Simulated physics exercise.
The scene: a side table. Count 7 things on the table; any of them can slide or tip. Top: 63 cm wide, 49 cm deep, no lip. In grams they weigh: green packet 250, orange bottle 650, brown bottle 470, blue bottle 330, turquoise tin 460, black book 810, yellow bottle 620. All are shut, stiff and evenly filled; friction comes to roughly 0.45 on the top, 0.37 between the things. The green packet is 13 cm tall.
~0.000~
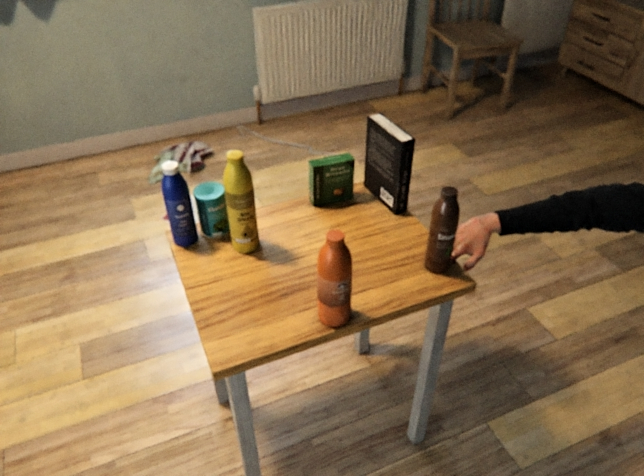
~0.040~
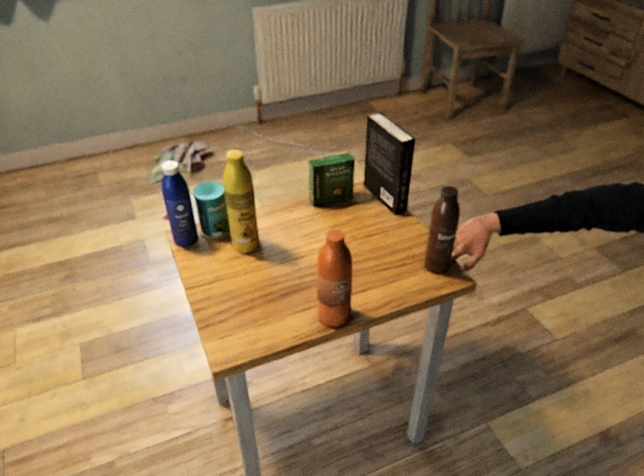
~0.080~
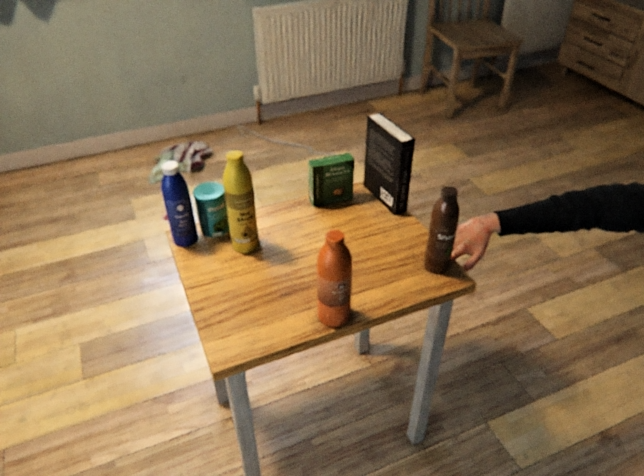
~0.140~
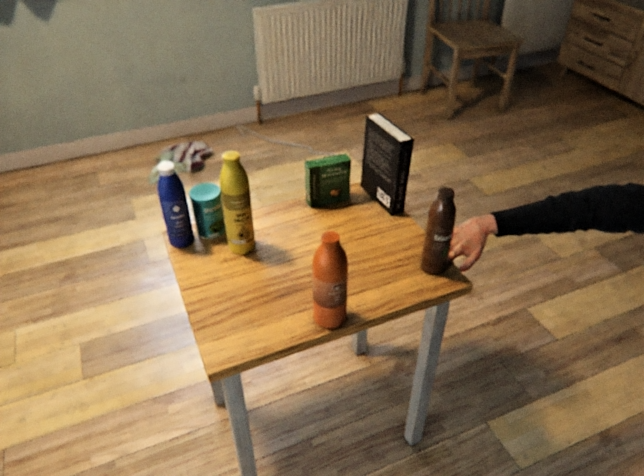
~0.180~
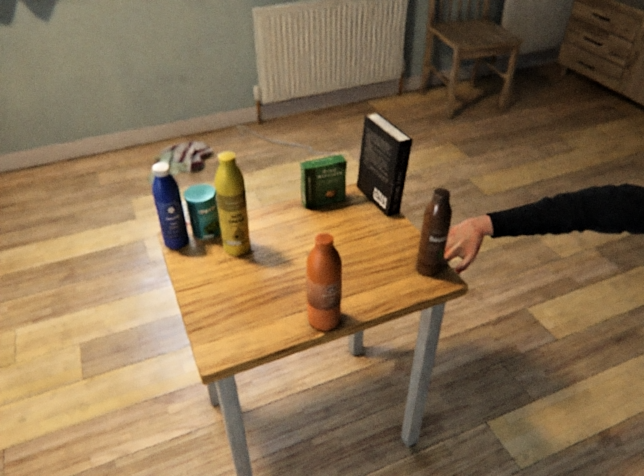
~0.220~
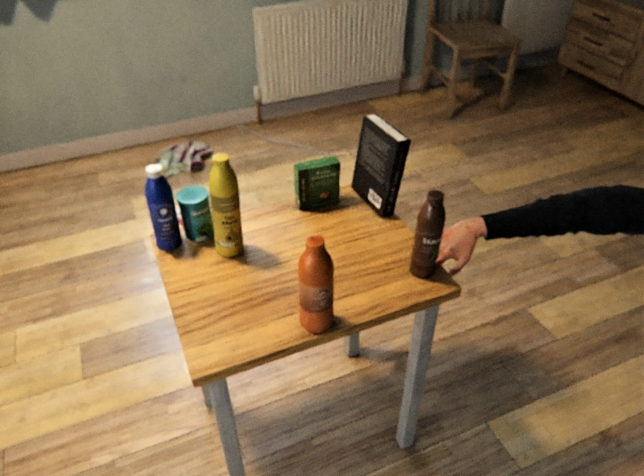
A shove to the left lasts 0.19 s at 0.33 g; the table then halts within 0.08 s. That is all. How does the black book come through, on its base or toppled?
The black book falls over.
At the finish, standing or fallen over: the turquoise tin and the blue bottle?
The turquoise tin stays upright; the blue bottle tips over.
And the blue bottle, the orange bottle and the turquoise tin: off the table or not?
The blue bottle finishes off the table; the orange bottle is still on the table; the turquoise tin ends on the table.
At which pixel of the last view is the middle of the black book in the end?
At about (330, 186).
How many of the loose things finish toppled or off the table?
In all, 6.
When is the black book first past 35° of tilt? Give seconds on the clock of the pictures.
At about 1.2 s.
After 0.52 s, table along by 8 cm; blue bottle now off the table; black book 8° off upright near (365, 169); brown bottle 47° off upright.
After 0.92 s, table along by 8 cm; yellow bottle now off the table; black book 11° off upright near (353, 172); orange bottle on its side.
After 1.22 s, table along by 8 cm; black book 36° off upright near (339, 179); orange bottle on its side; brown bottle on its side.
After 2.32 s, table along by 8 cm; green packet now off the table; black book on its side near (330, 185); orange bottle on its side.
In the end (2.8 s), off the table and tipped over, green packet, blue bottle and yellow bottle; toppled on the table, orange bottle, brown bottle and black book; the last one under 5 cm from the start. In the last view, black book near (330, 186).
